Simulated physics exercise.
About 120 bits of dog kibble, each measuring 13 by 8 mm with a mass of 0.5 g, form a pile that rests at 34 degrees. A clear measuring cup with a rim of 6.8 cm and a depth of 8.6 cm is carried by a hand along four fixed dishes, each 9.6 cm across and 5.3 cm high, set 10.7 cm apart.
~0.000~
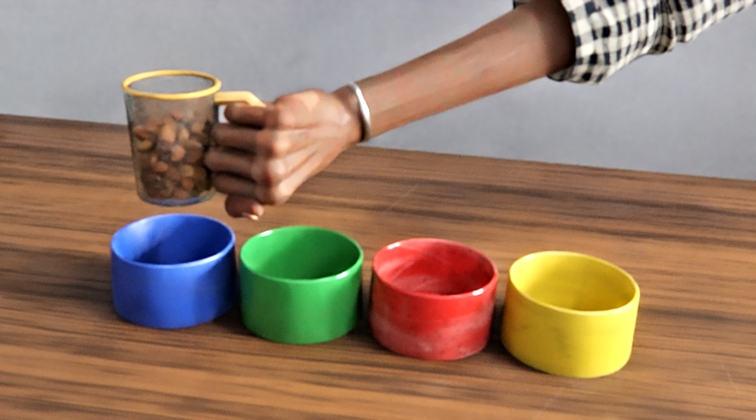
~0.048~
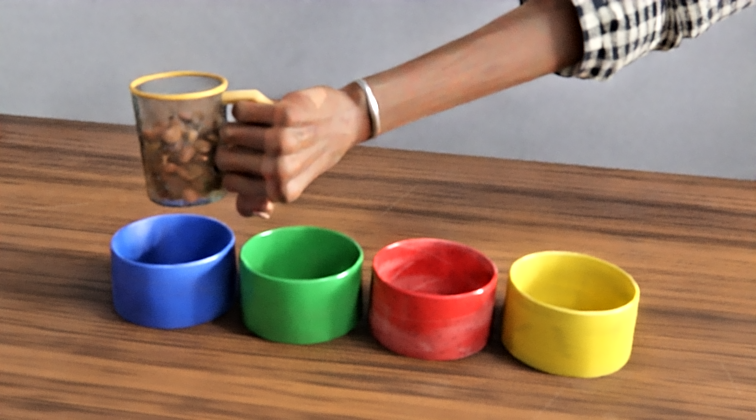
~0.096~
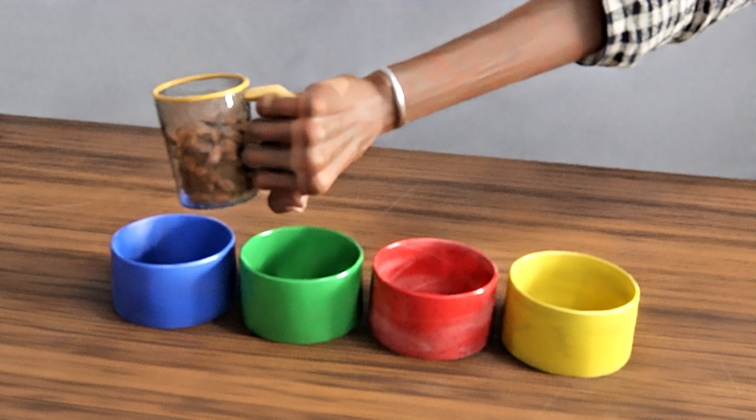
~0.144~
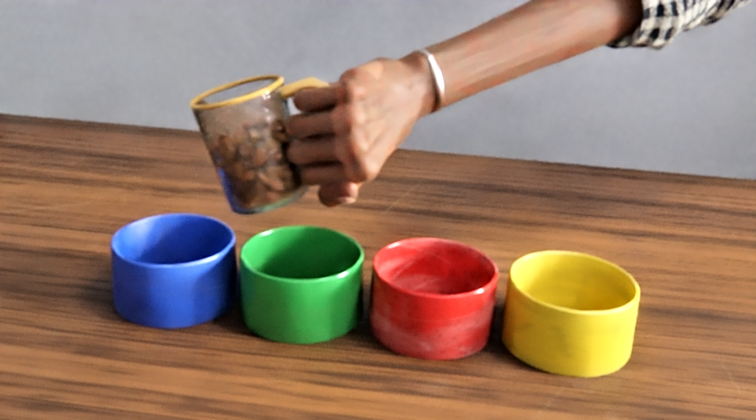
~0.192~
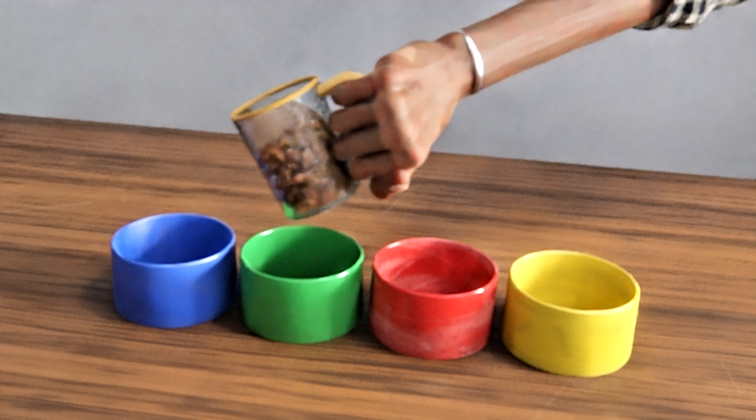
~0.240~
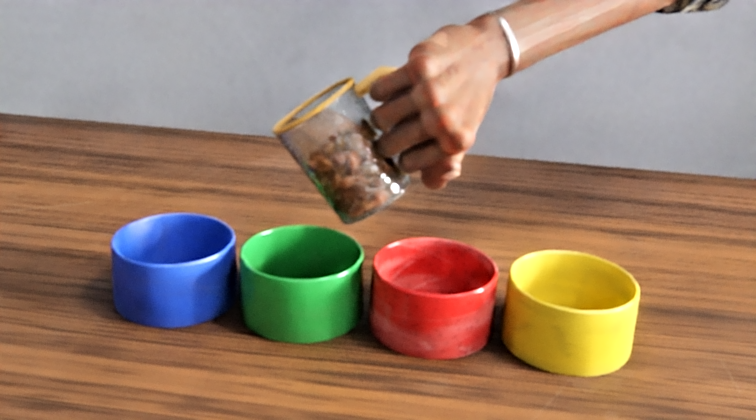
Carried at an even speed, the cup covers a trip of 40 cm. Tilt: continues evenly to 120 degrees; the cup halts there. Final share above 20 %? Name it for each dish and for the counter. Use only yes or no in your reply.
Red dish: No; blue dish: No; green dish: No; yellow dish: Yes; counter: No.
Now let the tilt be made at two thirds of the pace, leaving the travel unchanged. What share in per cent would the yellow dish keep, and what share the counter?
Yellow: 100, counter: 0.
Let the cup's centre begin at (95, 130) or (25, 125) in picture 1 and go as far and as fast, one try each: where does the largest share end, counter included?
Try 1 - yellow; try 2 - red.
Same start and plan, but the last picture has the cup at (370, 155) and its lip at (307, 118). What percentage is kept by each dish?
The red dish keeps 0, the blue one 0, the green one 0 and the yellow one 100.
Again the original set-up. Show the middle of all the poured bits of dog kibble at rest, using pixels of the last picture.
Resting centre estimate: Around (576, 319).
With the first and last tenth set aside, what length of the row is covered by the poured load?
It covers some 6 centimetres of the row.
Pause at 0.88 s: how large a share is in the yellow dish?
Roughly 35 in a hundred.
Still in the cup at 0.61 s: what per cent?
That would be some 100 per cent.
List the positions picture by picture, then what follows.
Cup at (175, 139), tilt 0 degrees, lip at (128, 81), moved 0.0 cm; middle of the pieces at (183, 157); blue dish at (173, 239); green dish at (302, 253); red dish at (435, 267); yellow dish at (573, 281), in the first frame.
Cup at (184, 140), tilt 2 degrees, lip at (135, 83), moved 0.7 cm; middle of the pieces at (192, 158), in the second frame.
Cup at (211, 142), tilt 8 degrees, lip at (158, 89), moved 2.8 cm; middle of the pieces at (220, 159), in the third frame.
Cup at (254, 146), tilt 17 degrees, lip at (195, 101), moved 6.2 cm; middle of the pieces at (265, 162), in the fourth frame.
Cup at (299, 149), tilt 26 degrees, lip at (235, 114), moved 9.8 cm; middle of the pieces at (313, 164), in the fifth frame.
Cup at (345, 153), tilt 35 degrees, lip at (277, 128), moved 13.3 cm; middle of the pieces at (361, 166); blue dish at (174, 238); green dish at (302, 252); red dish at (435, 266); yellow dish at (573, 280). The cup turns about 195 degrees a second and travels 74 cm a second, in the sixth frame.
Then, at 0.46 s, tilt 79 degrees; cup holds 100 %.
After 0.61 s, tilt 108 degrees; cup holds 100 %.
After 0.88 s, tilt 120 degrees; cup holds 60 %, yellow 35 %.
At rest (1.7 s), red 0 %, blue 0 %, green 0 %, yellow 100 %, counter 0 %.
